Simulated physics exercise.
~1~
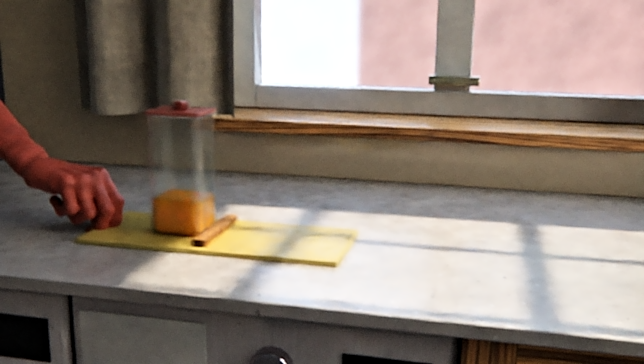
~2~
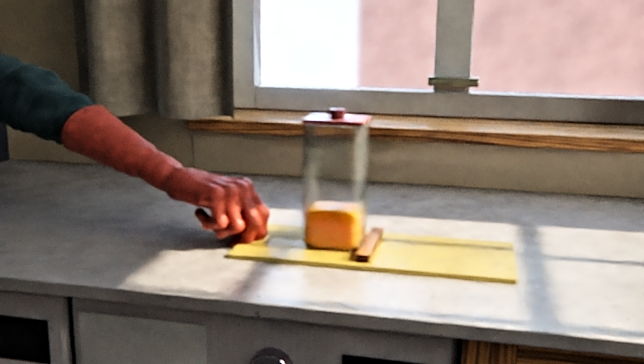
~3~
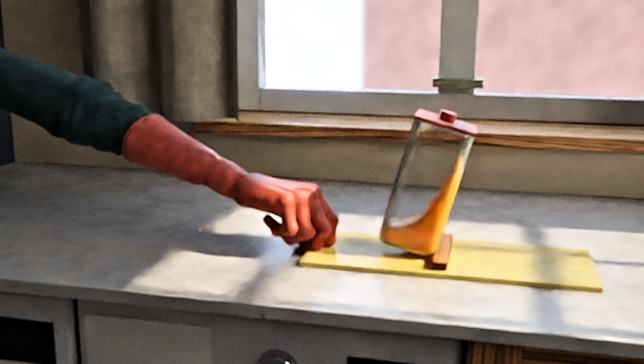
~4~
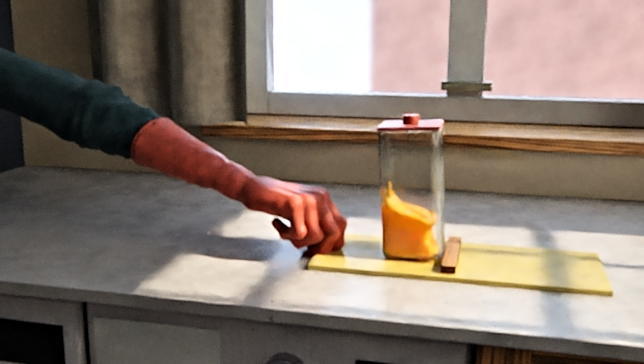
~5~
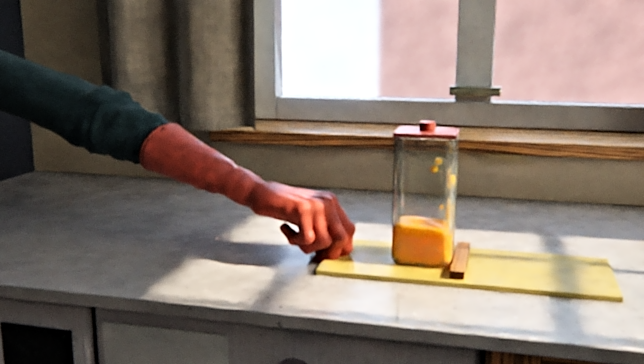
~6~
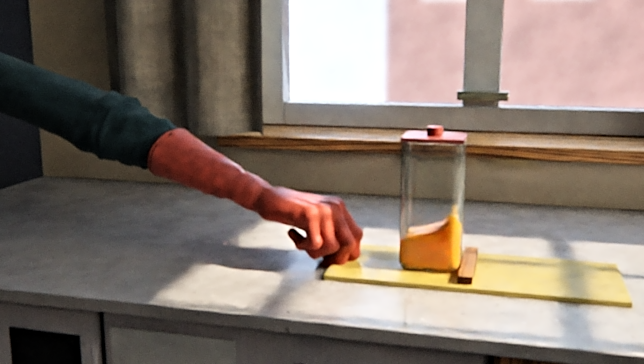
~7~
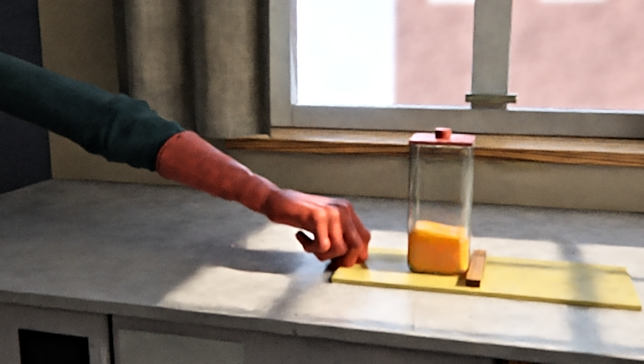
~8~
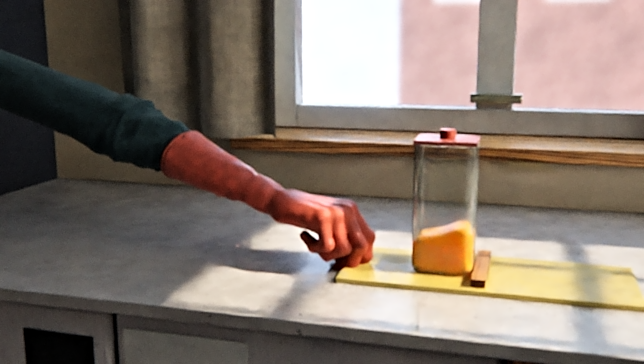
A clear square bottle with a red cap, about half full of orange juice, rides on a yellow board across a grey kitchen counter, seen from the front beneath a window with a grey curtain at left. A red hand in a dark green sleeve holds the board's left end, and a small brown batten lies against the bottle's foot. The hand slides the board to the right and stops. The bottle tips rightward over the batten, its juice surging up the side, then drops back upright. The juice sloshes and splashes, then calms as the view drifts slightly left, and the bottle remains standing.
